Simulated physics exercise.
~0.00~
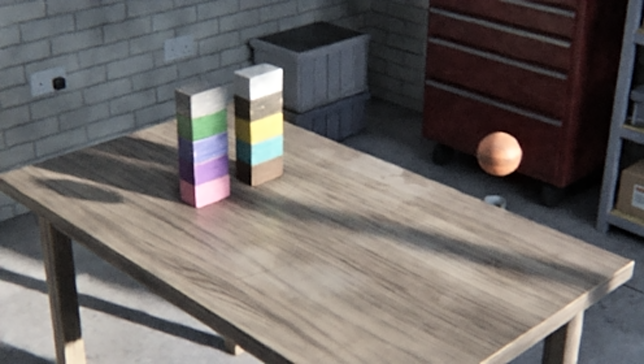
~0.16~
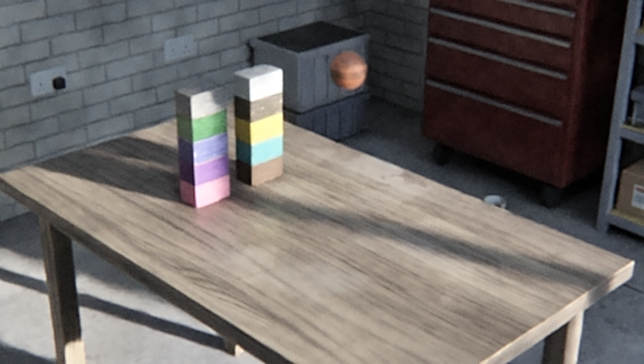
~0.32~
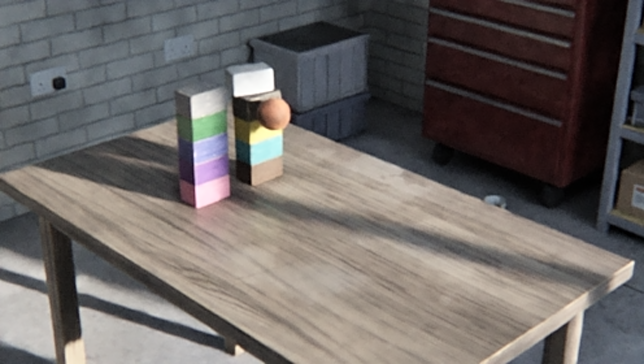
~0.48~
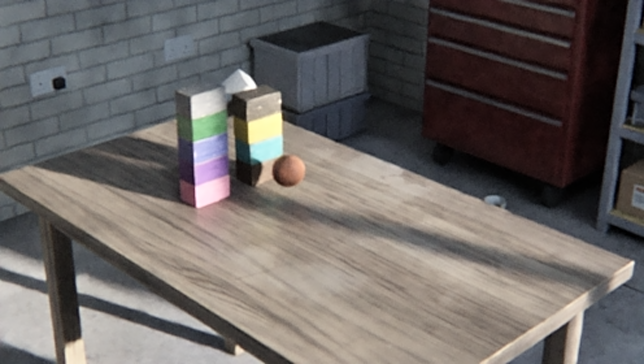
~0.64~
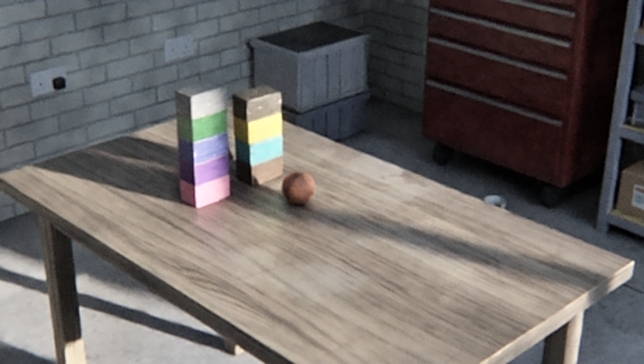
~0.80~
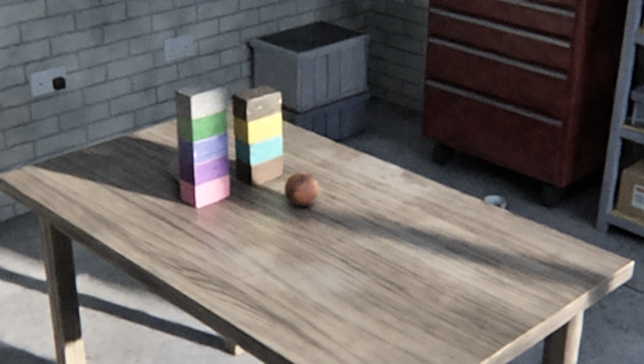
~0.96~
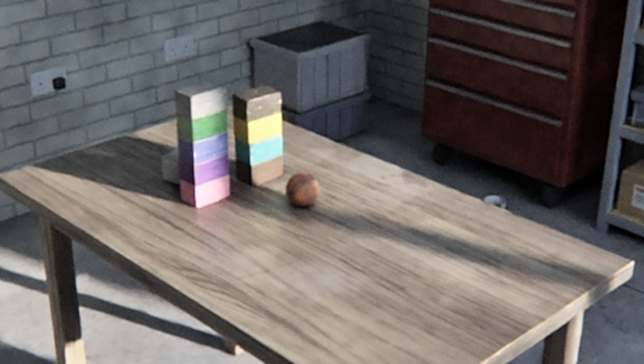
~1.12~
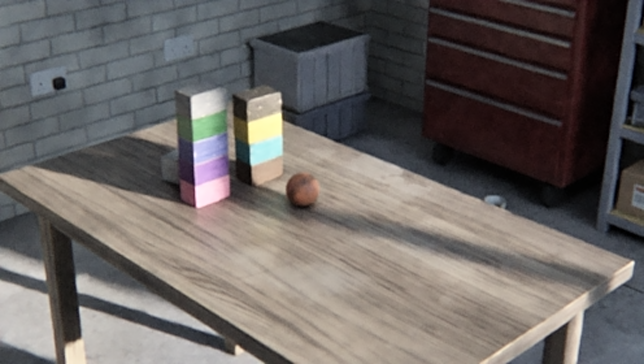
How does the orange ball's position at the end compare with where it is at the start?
At the start the orange ball is in the air on the right, in front of the red cabinet. At the end it is farther left and lower, resting on the table just to the right of the block stacks.
